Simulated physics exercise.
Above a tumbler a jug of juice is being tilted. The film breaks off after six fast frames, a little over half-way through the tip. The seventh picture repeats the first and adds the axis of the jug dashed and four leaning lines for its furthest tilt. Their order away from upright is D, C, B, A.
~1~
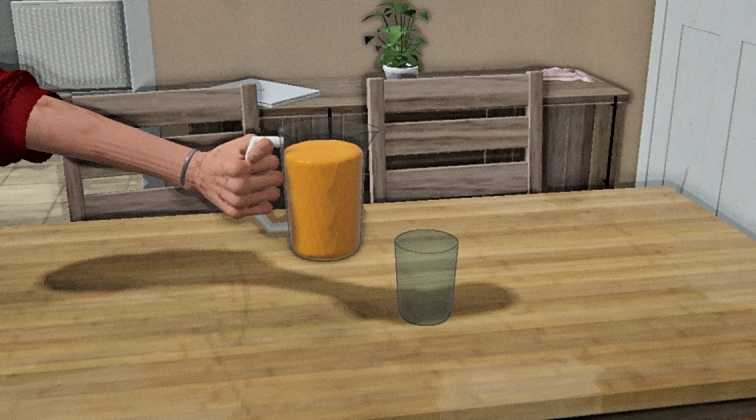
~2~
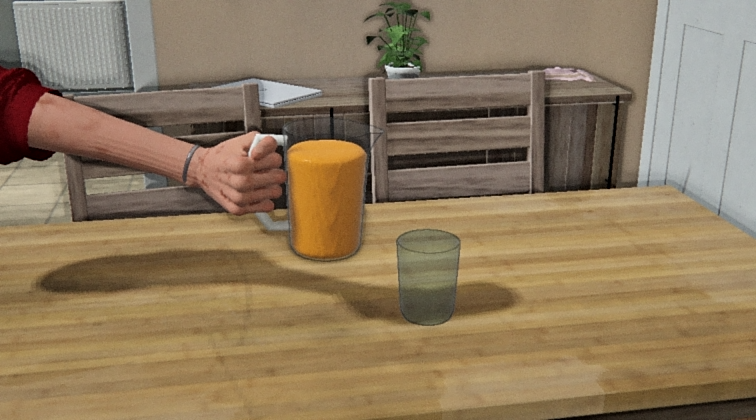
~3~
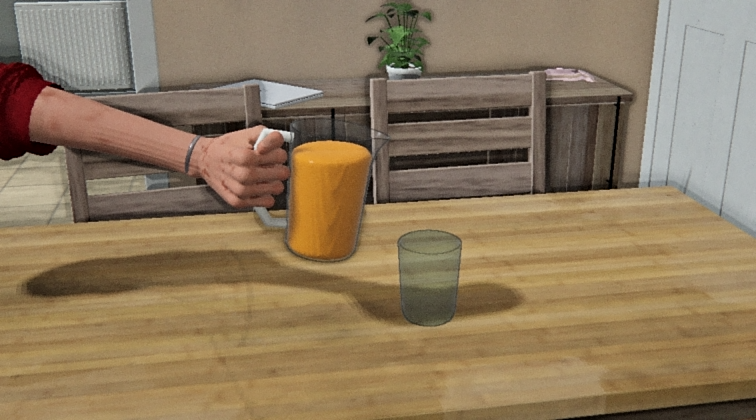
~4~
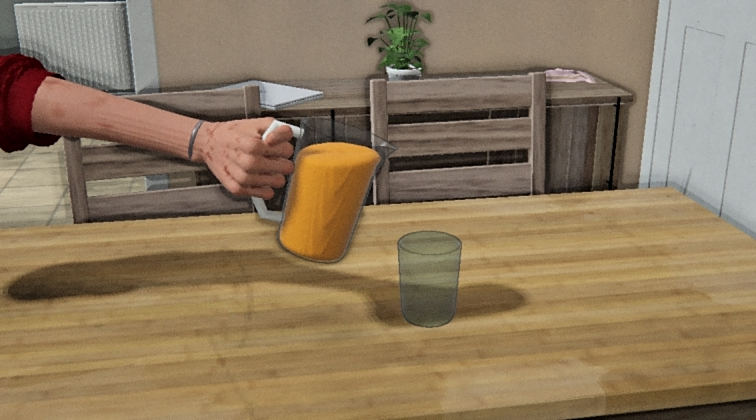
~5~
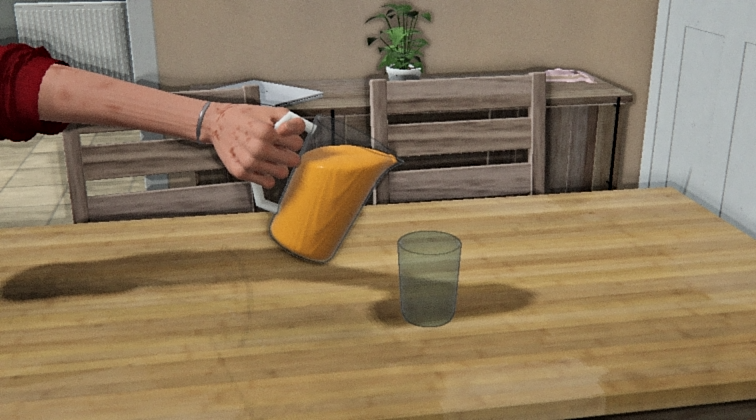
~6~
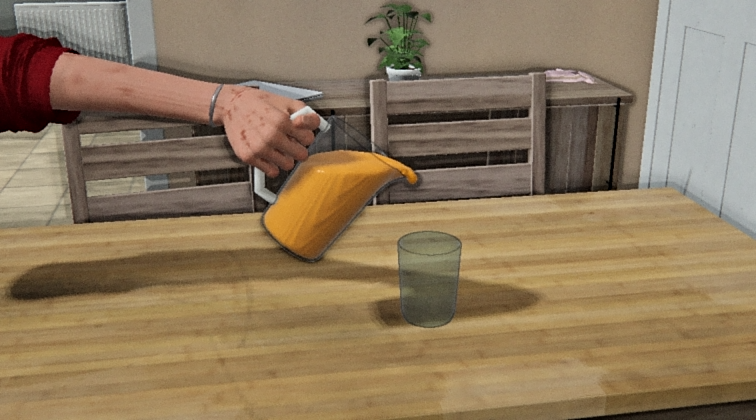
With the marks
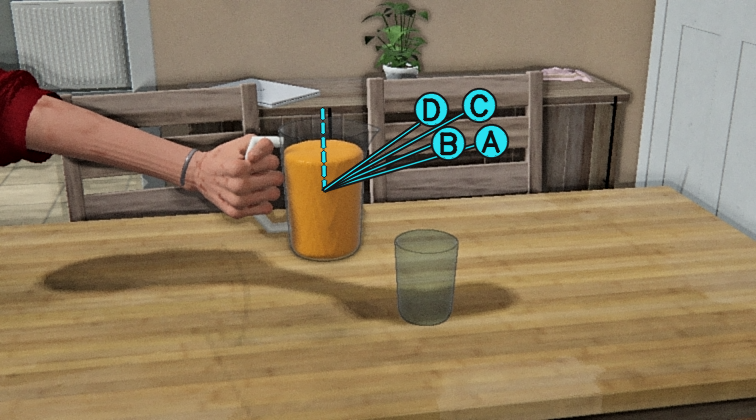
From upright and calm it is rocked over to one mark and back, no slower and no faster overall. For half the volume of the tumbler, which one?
I would pick line D.
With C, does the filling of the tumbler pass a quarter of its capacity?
Yes, it does.
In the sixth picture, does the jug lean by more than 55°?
No.
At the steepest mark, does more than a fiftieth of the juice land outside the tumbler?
Yes.
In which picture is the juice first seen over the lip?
Picture 6.
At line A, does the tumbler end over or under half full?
Over.
On the marked copy, A at (474, 145); B at (430, 145); C at (464, 113); D at (419, 123).
If A is chosen, the tumbler ends with about 88 % of what it can hold; 15 % of the juice is spilt.
If B is chosen, the tumbler ends with about 81 % of what it can hold; 7 % of the juice is spilt.
If C is chosen, the tumbler ends with about 71 % of what it can hold.
If D is chosen, the tumbler ends with about 52 % of what it can hold.
